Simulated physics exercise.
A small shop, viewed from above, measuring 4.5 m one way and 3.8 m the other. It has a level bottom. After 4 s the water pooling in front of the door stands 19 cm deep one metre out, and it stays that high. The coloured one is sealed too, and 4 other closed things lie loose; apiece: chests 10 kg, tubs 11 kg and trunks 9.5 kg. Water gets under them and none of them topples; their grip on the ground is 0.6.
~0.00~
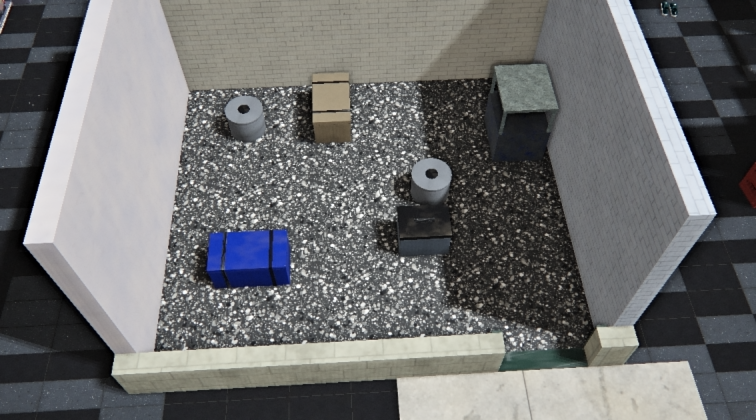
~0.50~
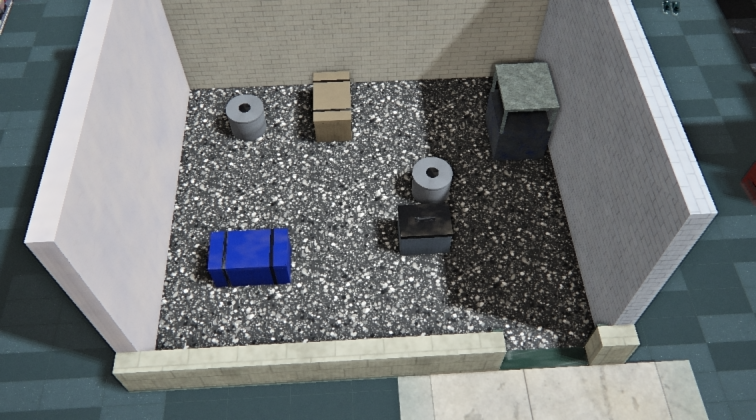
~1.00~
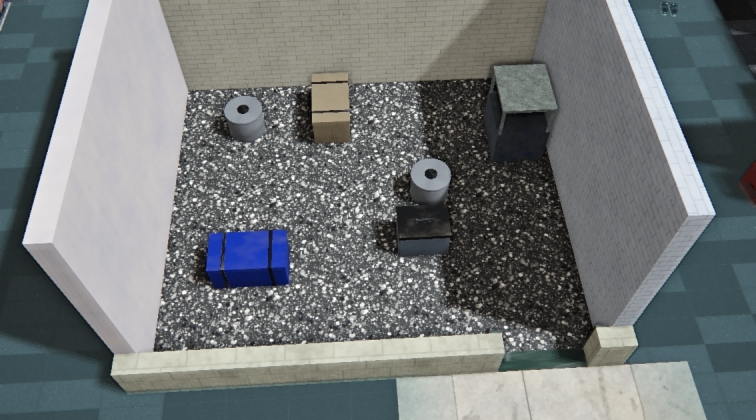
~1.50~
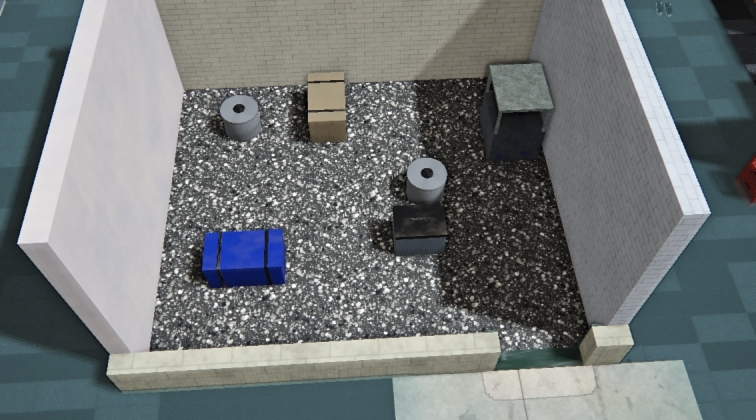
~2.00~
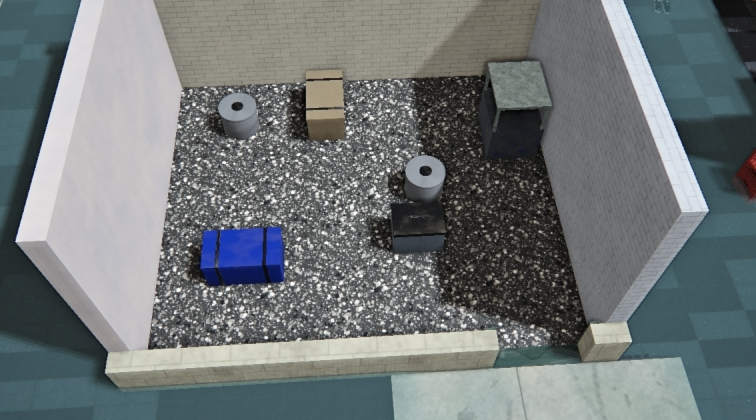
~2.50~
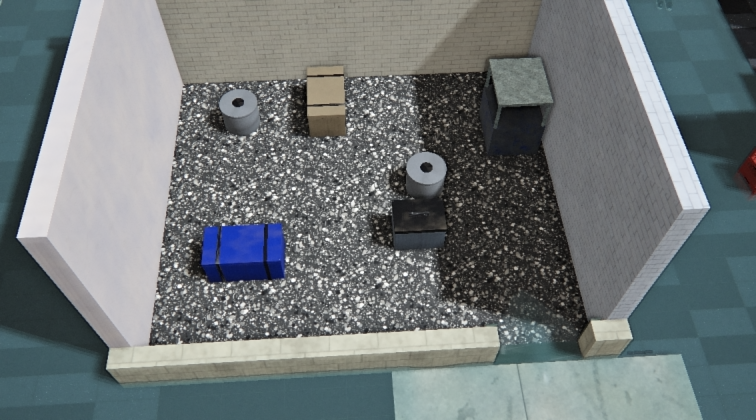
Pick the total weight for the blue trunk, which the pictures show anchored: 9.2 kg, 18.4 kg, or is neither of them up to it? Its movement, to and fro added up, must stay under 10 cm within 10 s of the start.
9.2 kg is enough.
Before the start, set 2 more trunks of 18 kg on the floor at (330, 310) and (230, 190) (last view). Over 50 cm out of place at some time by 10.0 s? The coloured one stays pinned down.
Result, in order - falls shy; falls shy.
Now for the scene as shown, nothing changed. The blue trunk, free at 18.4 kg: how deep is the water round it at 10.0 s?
Roughly 1 cm.
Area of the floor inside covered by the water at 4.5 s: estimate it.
Somewhere around 4.0 m2, roughly.
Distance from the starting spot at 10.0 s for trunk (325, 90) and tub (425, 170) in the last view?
Net displacement, in order: 100 cm; 80 cm.
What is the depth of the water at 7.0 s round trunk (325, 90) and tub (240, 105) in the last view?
About 3 and 0 cm.
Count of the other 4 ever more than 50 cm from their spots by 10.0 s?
The number is 3.
After 3.5 s the blue trunk would be 0 cm from its start with 9.2 kg and 0 cm from its start with 18.4 kg; 0 cm of water round it then.
After 4.5 s the blue trunk would be 0 cm from its start with 9.2 kg and 0 cm from its start with 18.4 kg; 0 cm of water round it then.
After 7.0 s the blue trunk would be 0 cm from its start with 9.2 kg and 0 cm from its start with 18.4 kg; 1 cm of water round it then.
After 10.0 s the blue trunk would be 0 cm from its start with 9.2 kg and 0 cm from its start with 18.4 kg; 1 cm of water round it then.
